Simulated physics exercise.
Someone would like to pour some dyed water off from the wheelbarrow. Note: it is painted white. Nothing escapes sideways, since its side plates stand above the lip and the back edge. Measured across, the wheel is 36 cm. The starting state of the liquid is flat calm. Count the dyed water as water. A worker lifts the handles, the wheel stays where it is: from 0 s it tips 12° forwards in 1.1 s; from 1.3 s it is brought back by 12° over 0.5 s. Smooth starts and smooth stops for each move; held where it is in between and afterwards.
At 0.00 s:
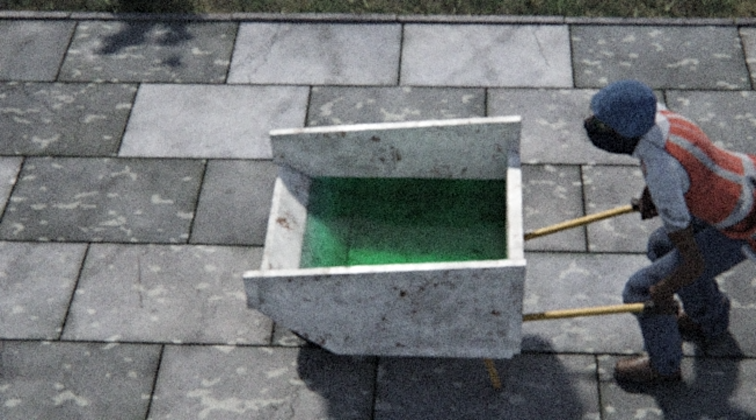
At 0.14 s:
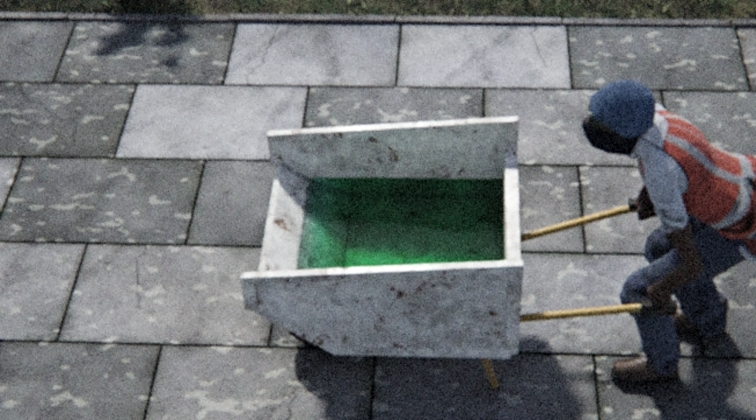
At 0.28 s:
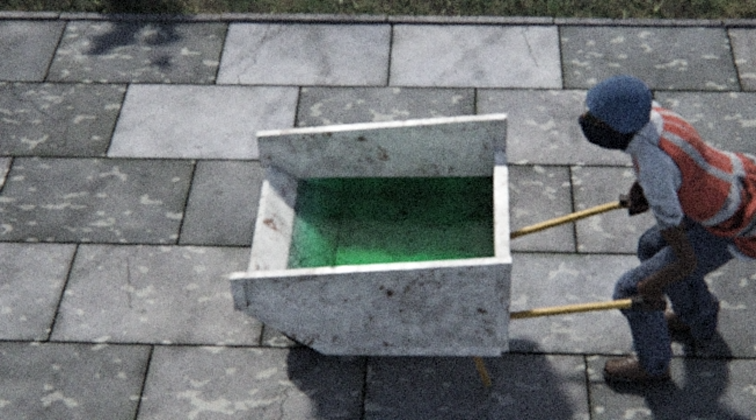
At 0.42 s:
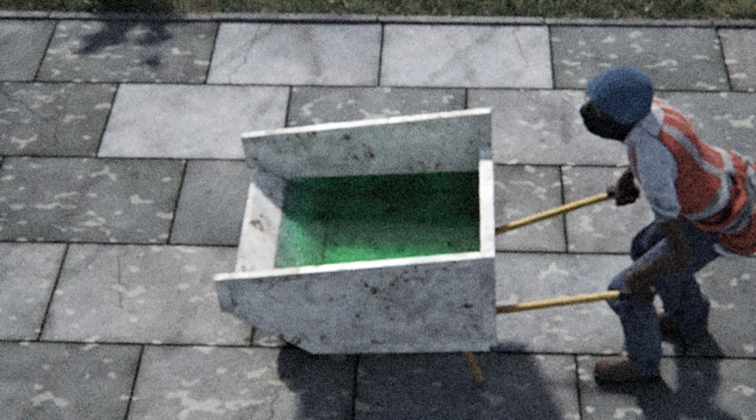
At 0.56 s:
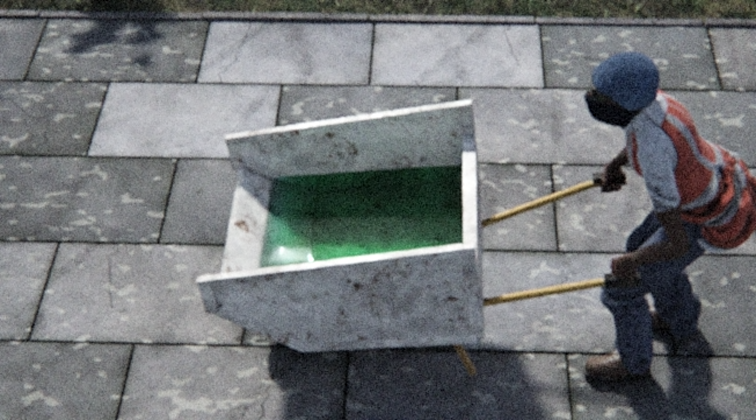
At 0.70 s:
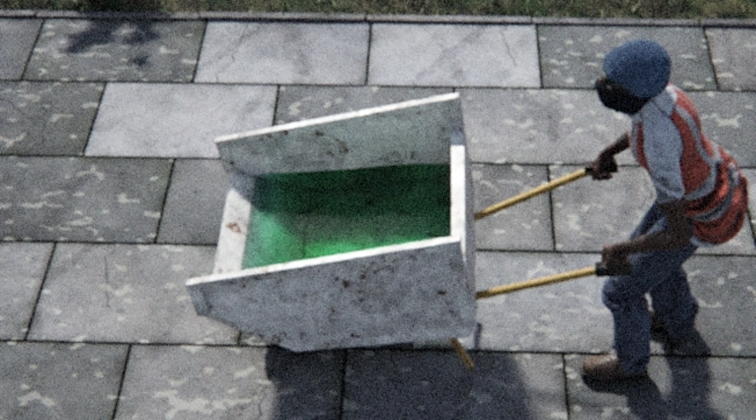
On grey paving slabs, a worker in an orange vest raising the handles of a white wheelbarrow of green liquid, tilting it leftward.
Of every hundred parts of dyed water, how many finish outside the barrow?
Around 29 in every hundred.
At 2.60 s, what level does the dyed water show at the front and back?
The level sits near 10 cm in front and near 14 cm behind.
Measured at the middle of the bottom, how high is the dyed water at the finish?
Roughly 10 centimetres.
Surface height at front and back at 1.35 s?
Around 18 cm toward the front, with 4 cm behind.
By 1.35 s the barrow is at 12° forwards, the surface stands 3 cm at the back and 18 cm at the front; 14 per cent is out, over the front.
By 2.00 s the surface stands 16 cm at the back and 12 cm at the front; 24 per cent is out, over the front.
By 2.60 s the surface stands 14 cm at the back and 10 cm at the front; 24 per cent is out, over the front.
By 4.68 s 29 per cent is out, over the front, 24 of 84 litres.
